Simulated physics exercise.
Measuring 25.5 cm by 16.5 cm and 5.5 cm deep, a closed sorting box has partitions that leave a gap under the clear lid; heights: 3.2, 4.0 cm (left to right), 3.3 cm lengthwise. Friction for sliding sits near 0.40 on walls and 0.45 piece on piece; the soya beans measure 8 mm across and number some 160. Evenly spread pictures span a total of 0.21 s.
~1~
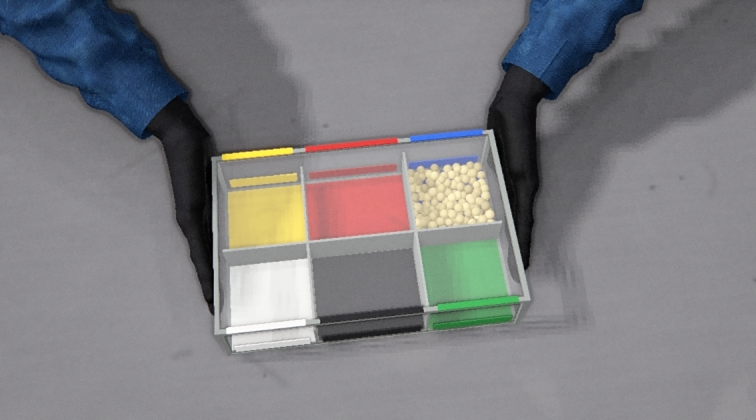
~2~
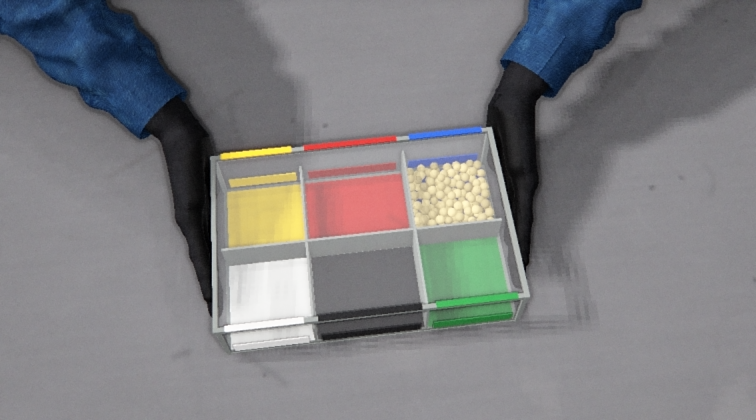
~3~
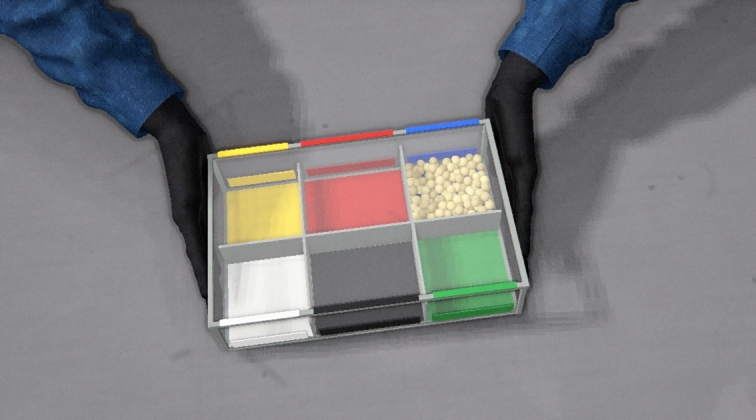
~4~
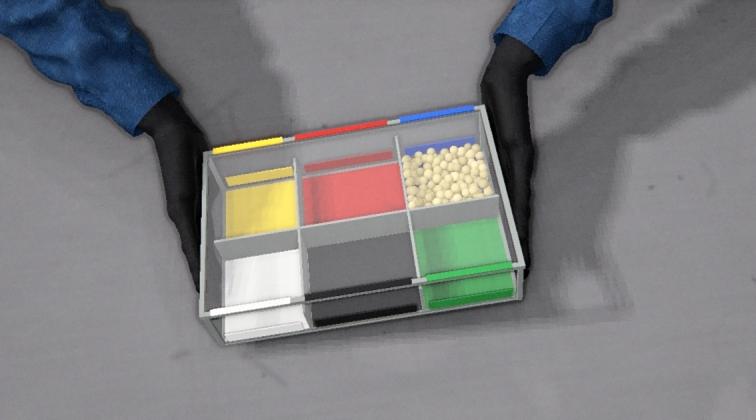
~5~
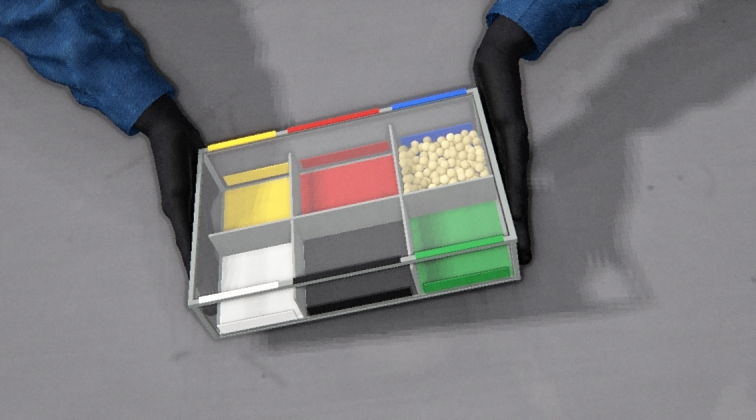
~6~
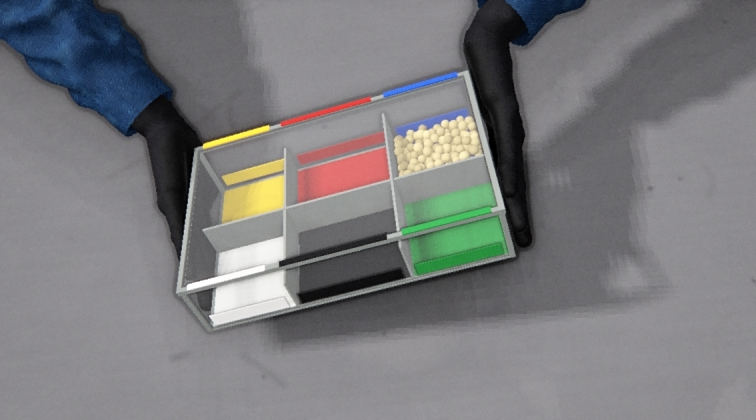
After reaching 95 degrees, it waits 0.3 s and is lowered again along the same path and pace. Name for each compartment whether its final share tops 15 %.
My prediction: Red: Does not qualify. Blue: Qualifies. Green: Does not qualify. Yellow: Does not qualify. White: Does not qualify. Black: Does not qualify.
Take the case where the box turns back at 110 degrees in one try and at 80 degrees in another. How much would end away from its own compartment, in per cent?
Roughly 15 percent, then roughly 10 percent.
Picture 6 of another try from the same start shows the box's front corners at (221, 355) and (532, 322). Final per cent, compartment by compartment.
Final shares: Red 0%, blue 15%, green 85%, yellow 0%, white 0%, black 0%.
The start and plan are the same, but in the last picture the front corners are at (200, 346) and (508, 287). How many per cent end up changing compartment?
Roughly 80 per cent.
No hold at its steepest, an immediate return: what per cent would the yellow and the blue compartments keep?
Result - yellow: 5 %, blue: 85 %.
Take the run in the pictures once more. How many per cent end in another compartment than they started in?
The answer is close to 10 percent.
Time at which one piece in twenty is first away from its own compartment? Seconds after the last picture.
Roughly at the 0.55 s mark.
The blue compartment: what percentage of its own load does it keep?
Share retained: Some 90 per cent.
Then, 0.73 s after the last picture, tilt 95 degrees; red 5 %, blue 90 %, yellow 5 %.
Then, 1.21 s after the last picture, tilt 52 degrees; blue 90 %, yellow 10 %.
Then, 1.77 s after the last picture, tilt 0 degrees; blue 90 %, yellow 10 %.
In the end, red 0 %, blue 90 %, green 0 %, yellow 10 %, white 0 %, black 0 %.
